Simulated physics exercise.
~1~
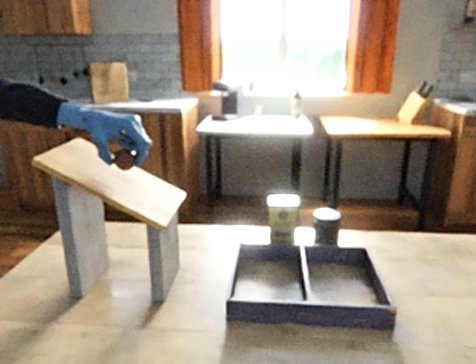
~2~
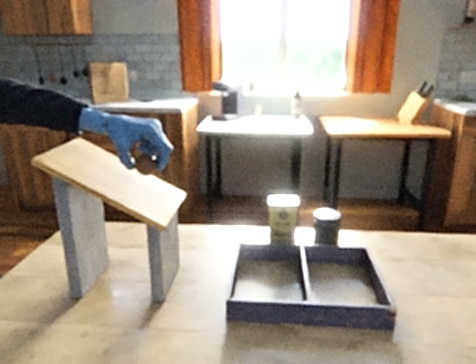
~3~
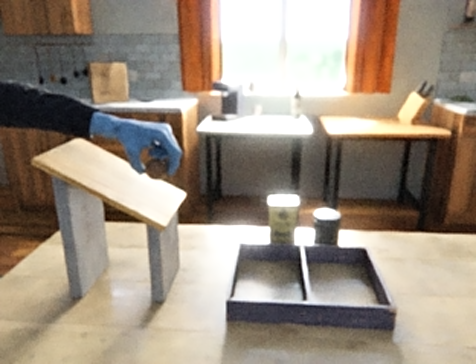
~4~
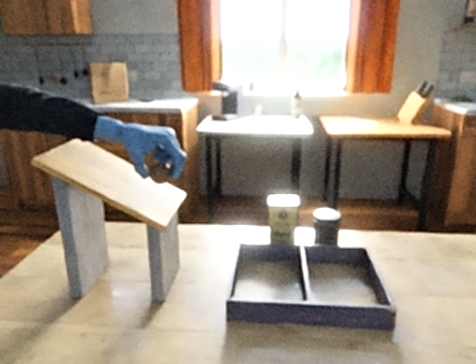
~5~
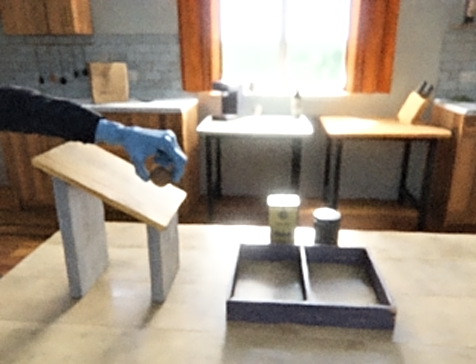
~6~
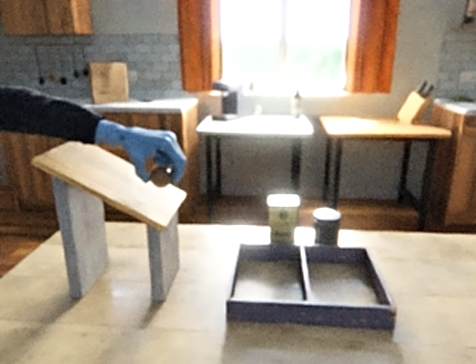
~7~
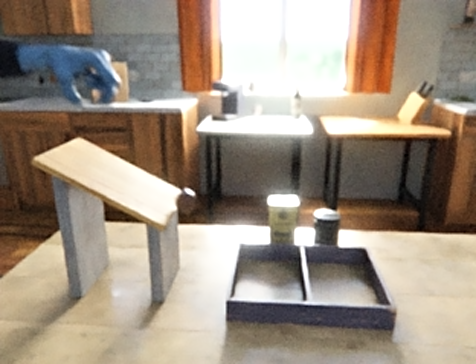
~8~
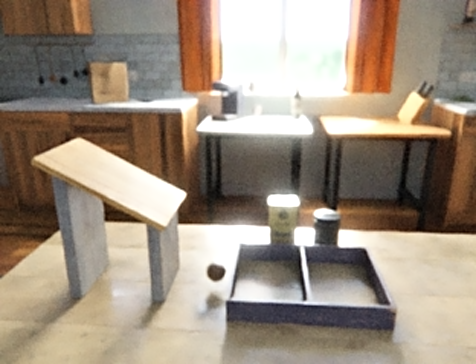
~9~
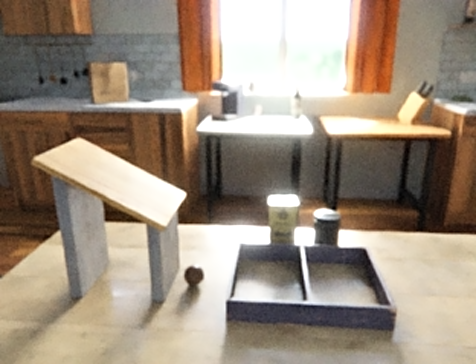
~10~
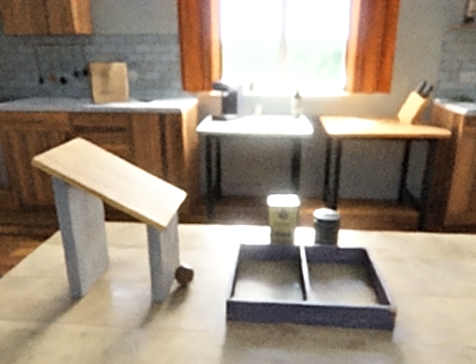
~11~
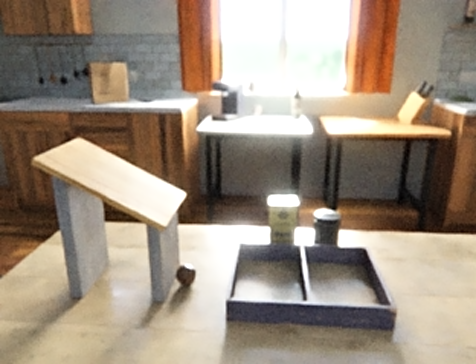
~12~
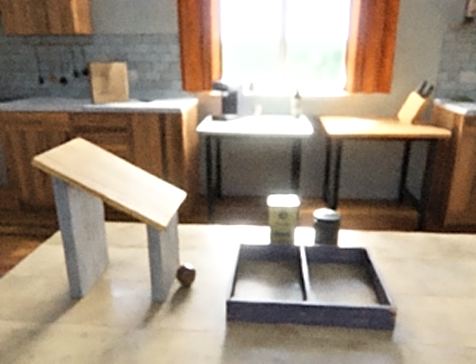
A blue-gloved hand holds a small brown onion over a slanted wooden board on two grey supports, at the left of a pale table in a kitchen, seen from a fixed view facing a bright window. To the right sits a dark tray with two bays, with a yellow carton and a black jar behind it. The hand shifts the onion right and down the slope, then lets go and draws back. The onion leaves the lower edge and drops beside the tray. It moves back left and rests against the shorter support, outside both bays, while the carton and jar stay put.
